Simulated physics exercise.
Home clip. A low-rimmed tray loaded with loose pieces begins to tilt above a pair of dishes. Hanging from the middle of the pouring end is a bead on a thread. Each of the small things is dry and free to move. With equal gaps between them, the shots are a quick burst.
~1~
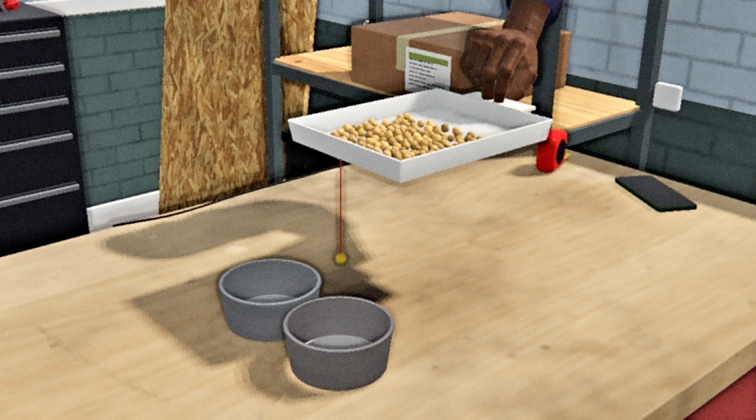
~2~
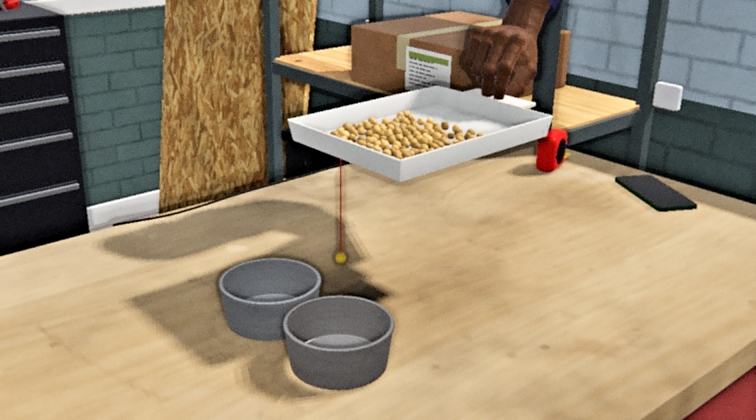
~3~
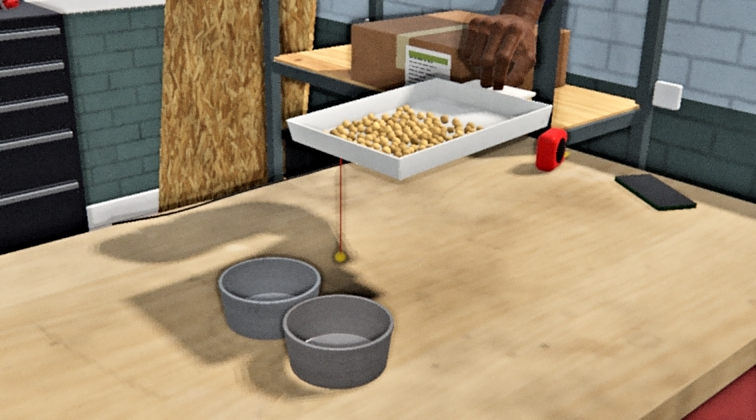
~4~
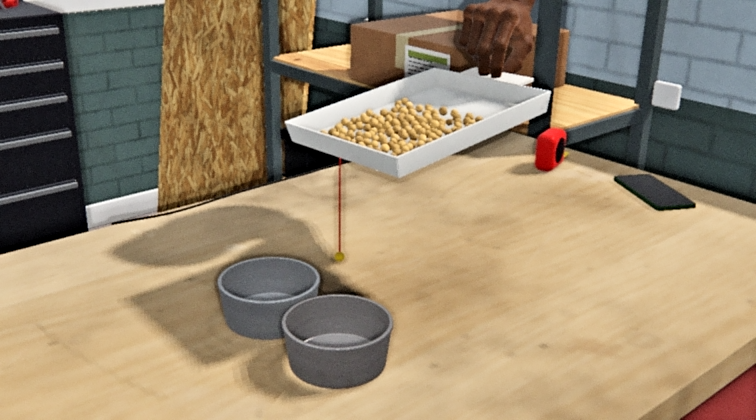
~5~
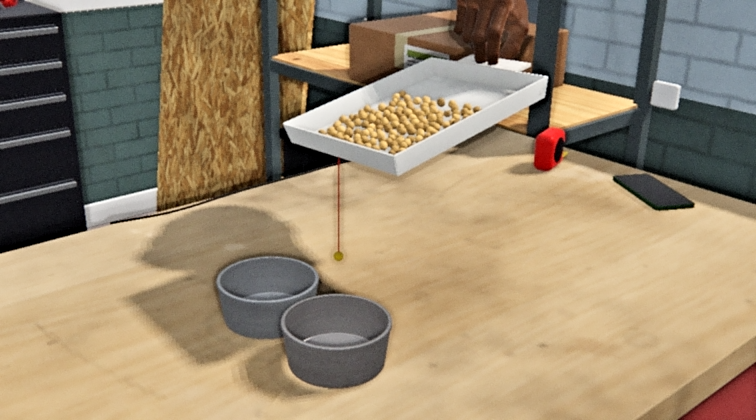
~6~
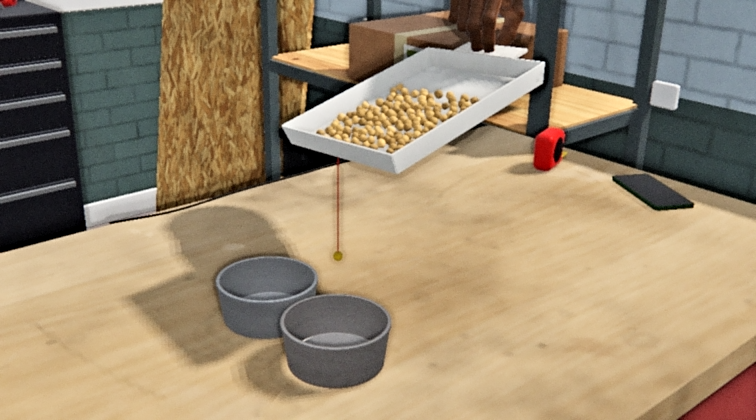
A white tray of dried chickpeas, held at its far end by a hand, starts out level and gradually tilts toward its lower left corner above two gray dishes on a wooden table, while a bead hangs nearly still on a thread.
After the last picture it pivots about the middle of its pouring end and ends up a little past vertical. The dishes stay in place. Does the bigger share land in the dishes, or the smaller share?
The bigger share lands in them.
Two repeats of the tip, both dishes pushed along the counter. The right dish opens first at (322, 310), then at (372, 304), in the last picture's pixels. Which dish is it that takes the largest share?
Trial one goes to the left of the two, trial two to the left of the two.
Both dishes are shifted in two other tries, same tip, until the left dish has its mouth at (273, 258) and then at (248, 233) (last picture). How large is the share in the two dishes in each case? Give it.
The first try yields 80% and the second yields 60%.
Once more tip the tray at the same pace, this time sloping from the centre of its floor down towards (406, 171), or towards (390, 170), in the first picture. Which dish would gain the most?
The right-side dish, then the right-side dish.
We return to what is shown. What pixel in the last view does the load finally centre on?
Centre at rest: Close to (265, 306).
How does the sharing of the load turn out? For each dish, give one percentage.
In the left dish 60 per cent comes to rest, in the right dish 10 per cent.
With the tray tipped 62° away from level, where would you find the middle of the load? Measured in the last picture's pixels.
Close to (347, 114).
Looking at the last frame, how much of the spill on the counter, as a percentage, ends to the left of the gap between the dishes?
Reading: Around 80 %.
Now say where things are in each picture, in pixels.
The first picture shows corners of the pouring end near (293, 120) and (401, 160), level; middle of the load near (399, 140), dried chickpeas; left dish near (230, 311); right dish near (296, 357); bead on its thread near (341, 258).
The second picture shows corners of the pouring end near (293, 120) and (401, 159), level; middle of the load near (399, 138).
The third picture shows corners of the pouring end near (292, 120) and (399, 157), tipped barely, lowest at the left corner; middle of the load near (398, 134).
The fourth picture shows corners of the pouring end near (290, 121) and (397, 155), tipped a little, lowest at the left corner; middle of the load near (397, 130).
The fifth picture shows corners of the pouring end near (288, 123) and (394, 154), tipped a little, lowest at the left corner; middle of the load near (395, 125).
The sixth picture shows corners of the pouring end near (287, 125) and (392, 153), tipped clearly, lowest at the left corner; middle of the load near (393, 121); left dish near (227, 309); right dish near (293, 355).
Shortly afterwards, tray tipped steeply; the whole lot on the tray.
Next, tray tipped past a quarter turn; all but a few on the tray; a little in the air.
Some moments later, tray tipped past a quarter turn; a little in the right dish; near two thirds in the left dish; near a third outside both.
In the end, tray tipped past a quarter turn; a little in the right dish; near two thirds in the left dish; near a third outside both.
